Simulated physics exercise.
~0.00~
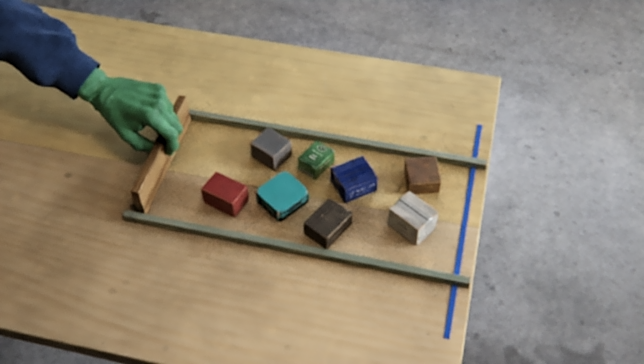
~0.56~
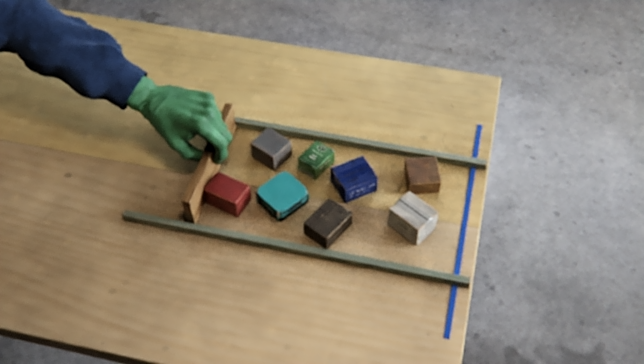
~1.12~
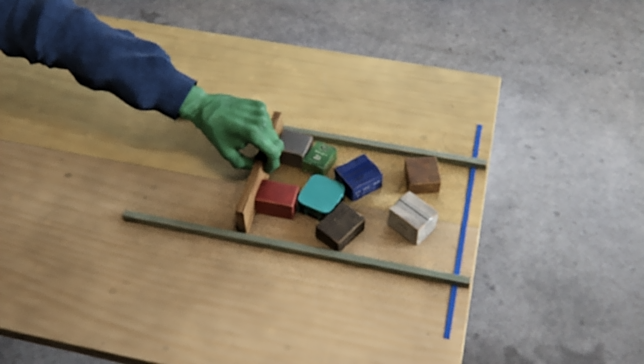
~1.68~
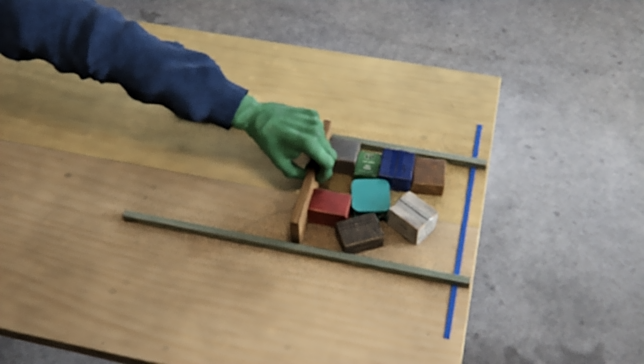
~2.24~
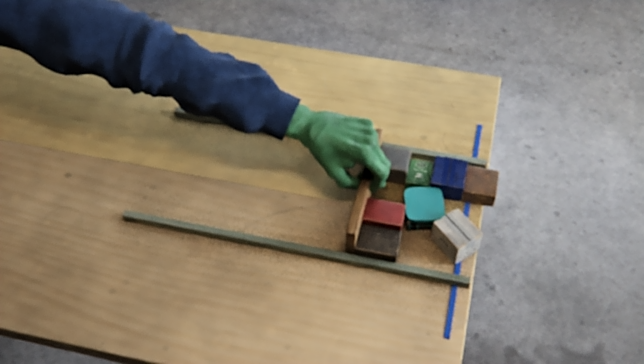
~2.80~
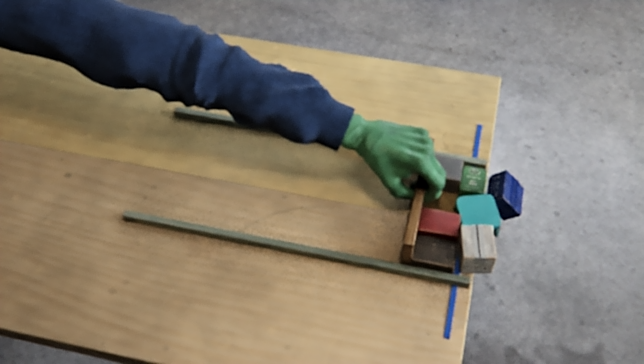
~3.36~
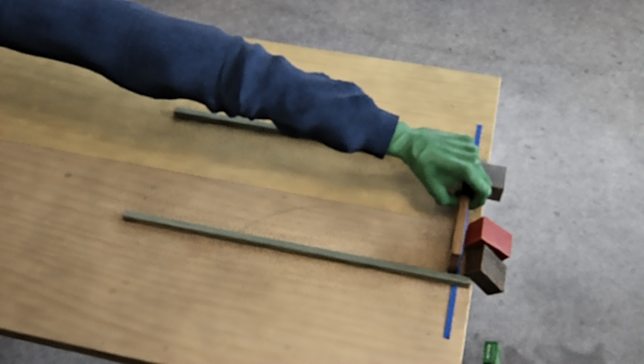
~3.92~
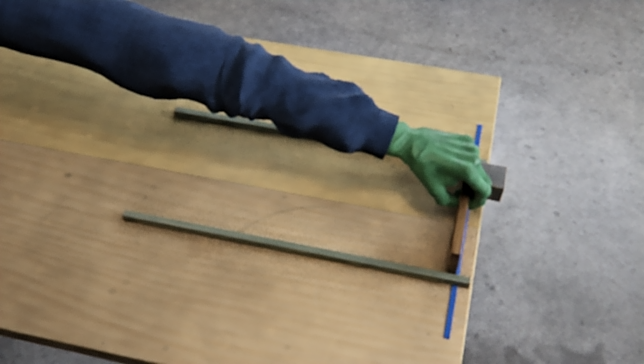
A green-gloved hand in a dark blue sleeve pushes an upright wooden board rightward across a wooden table, seen from above, with grey floor beyond. Ahead of it, between two thin green rails, lie red, turquoise, grey, green, blue, brown, black and white blocks, with blue tape near the right edge. The board meets the red block first, then gathers the others into a cluster. The brown and blue blocks go over the edge, followed by the turquoise, white and green ones. The board stops at the tape as the red and black blocks tip off, leaving the grey block jutting over the edge.
